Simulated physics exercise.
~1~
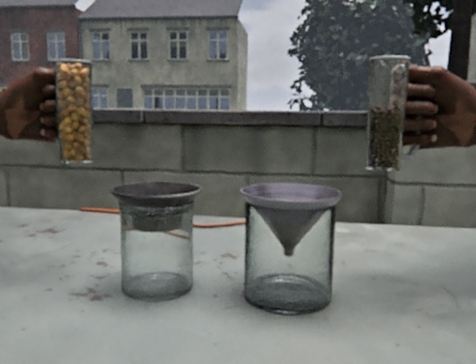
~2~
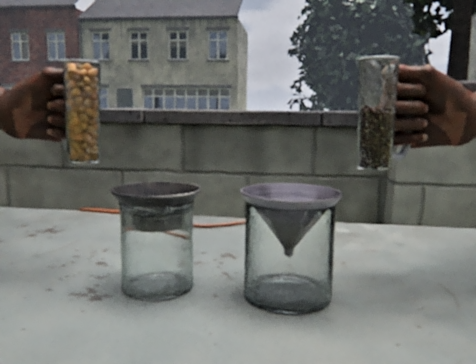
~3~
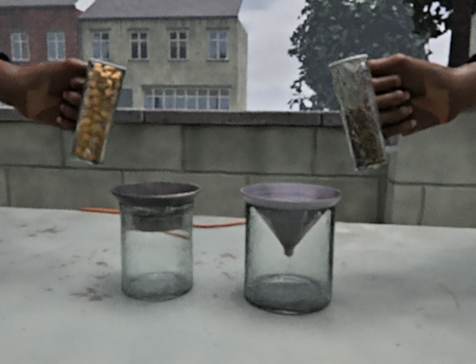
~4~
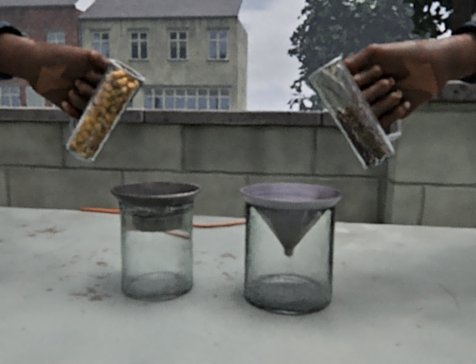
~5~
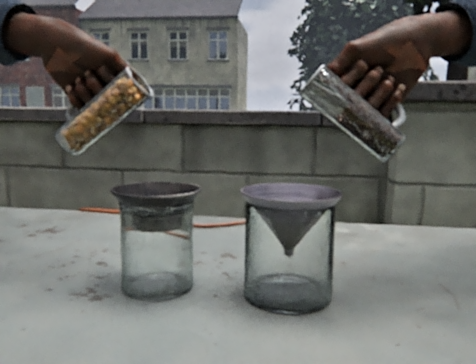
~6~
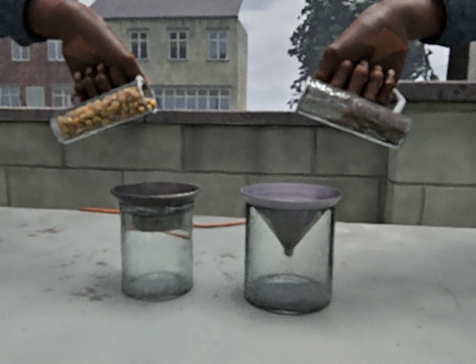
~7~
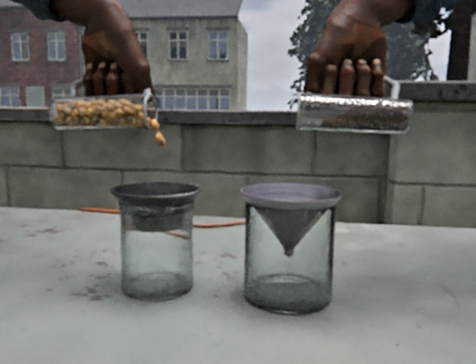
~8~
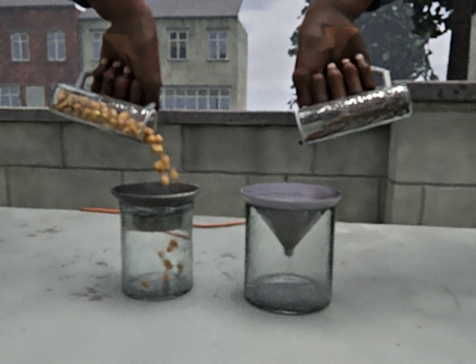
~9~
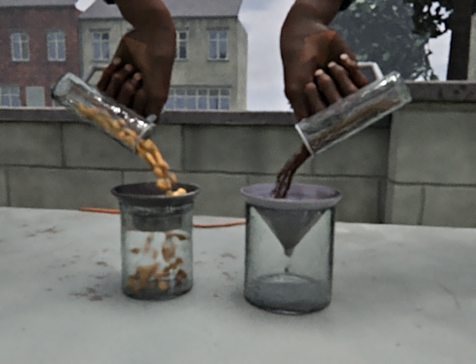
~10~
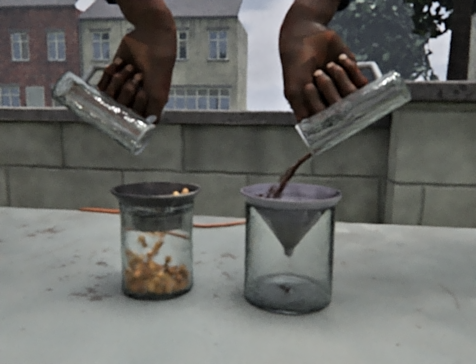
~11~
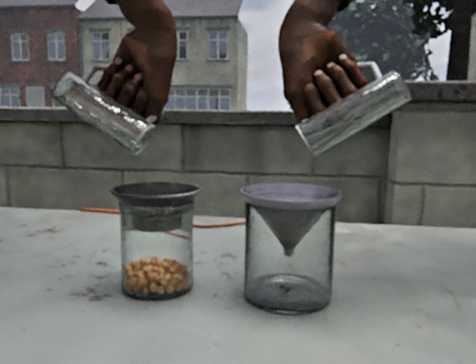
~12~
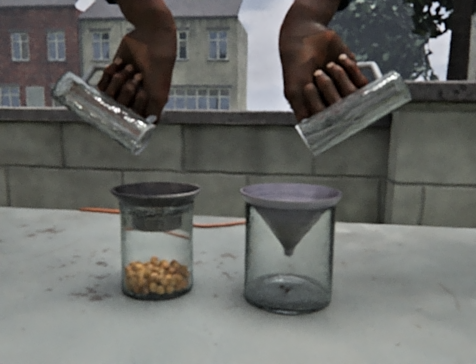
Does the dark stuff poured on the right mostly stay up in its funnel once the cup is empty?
Yes, most of it is held in the funnel and the jar beneath stays almost empty, while on the left all the yellowish pieces end up down in the jar.
